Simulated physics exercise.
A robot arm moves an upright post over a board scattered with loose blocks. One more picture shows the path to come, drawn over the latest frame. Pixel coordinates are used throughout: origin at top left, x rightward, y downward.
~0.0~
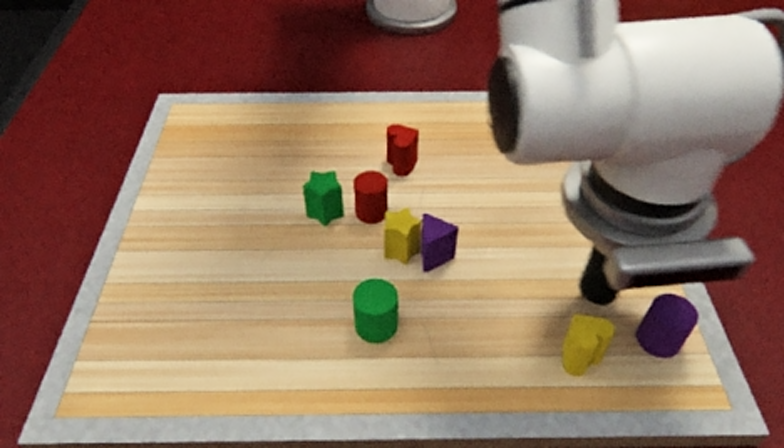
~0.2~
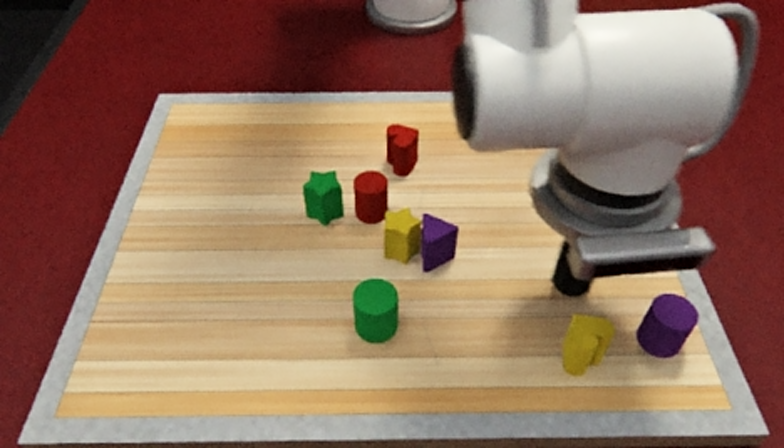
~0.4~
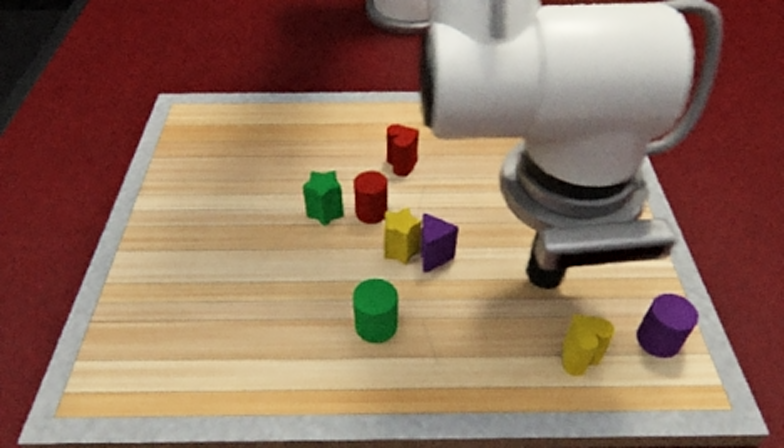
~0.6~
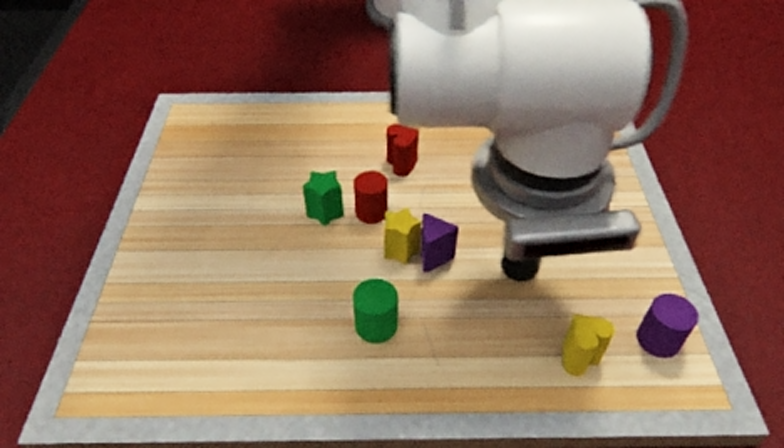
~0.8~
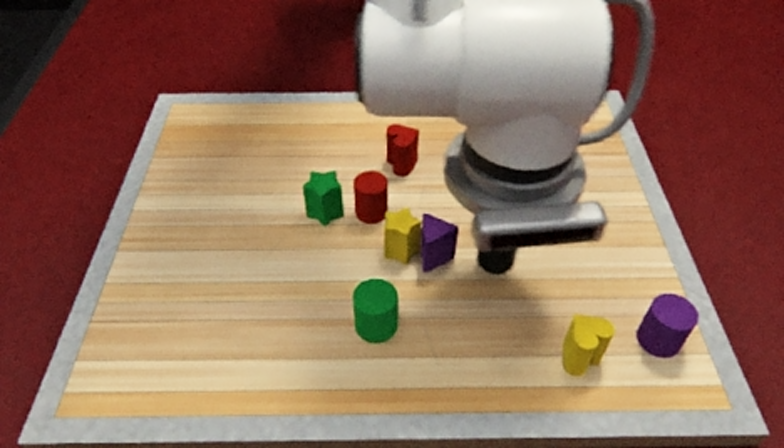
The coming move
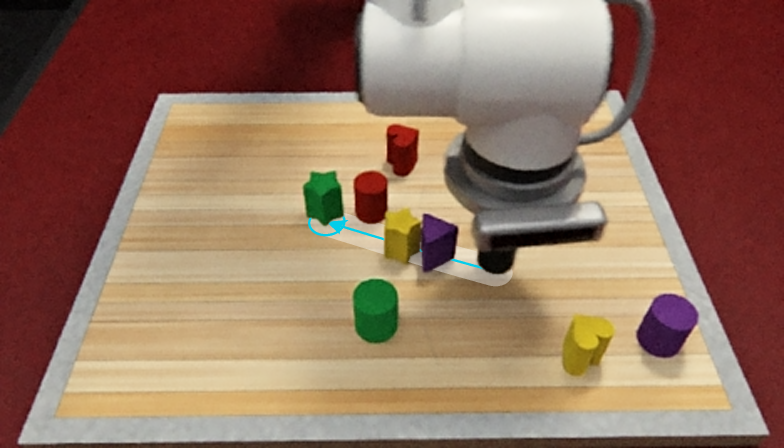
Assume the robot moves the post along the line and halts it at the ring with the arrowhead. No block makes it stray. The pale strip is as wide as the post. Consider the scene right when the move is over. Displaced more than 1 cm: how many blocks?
It's going to be three or more.
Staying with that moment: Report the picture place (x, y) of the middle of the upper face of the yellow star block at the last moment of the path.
Around pixel (316, 216).
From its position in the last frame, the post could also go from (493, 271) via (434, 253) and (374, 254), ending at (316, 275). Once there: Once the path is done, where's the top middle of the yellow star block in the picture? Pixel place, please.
I'd say the yellow star block ends with its top centre at (302, 221).
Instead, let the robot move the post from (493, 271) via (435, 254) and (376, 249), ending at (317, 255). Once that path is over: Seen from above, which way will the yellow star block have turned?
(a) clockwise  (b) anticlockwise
It's b.
The line goes from (493, 271) to (327, 222).
The first path, step by step. One third of the way, post (435, 243); yellow star block (370, 217), turned 40° anticlockwise; purple triangular block (399, 214).
Two thirds of the way, post (379, 227); red round block (365, 174); yellow star block (342, 218), turned 90° anticlockwise; purple triangular block (353, 195), turned 25° anticlockwise.
At the end, post (326, 211); green star block (291, 160), turned 35° anticlockwise; red round block (363, 172); yellow star block (316, 216), turned 185° anticlockwise; purple triangular block (313, 172), turned 15° clockwise.
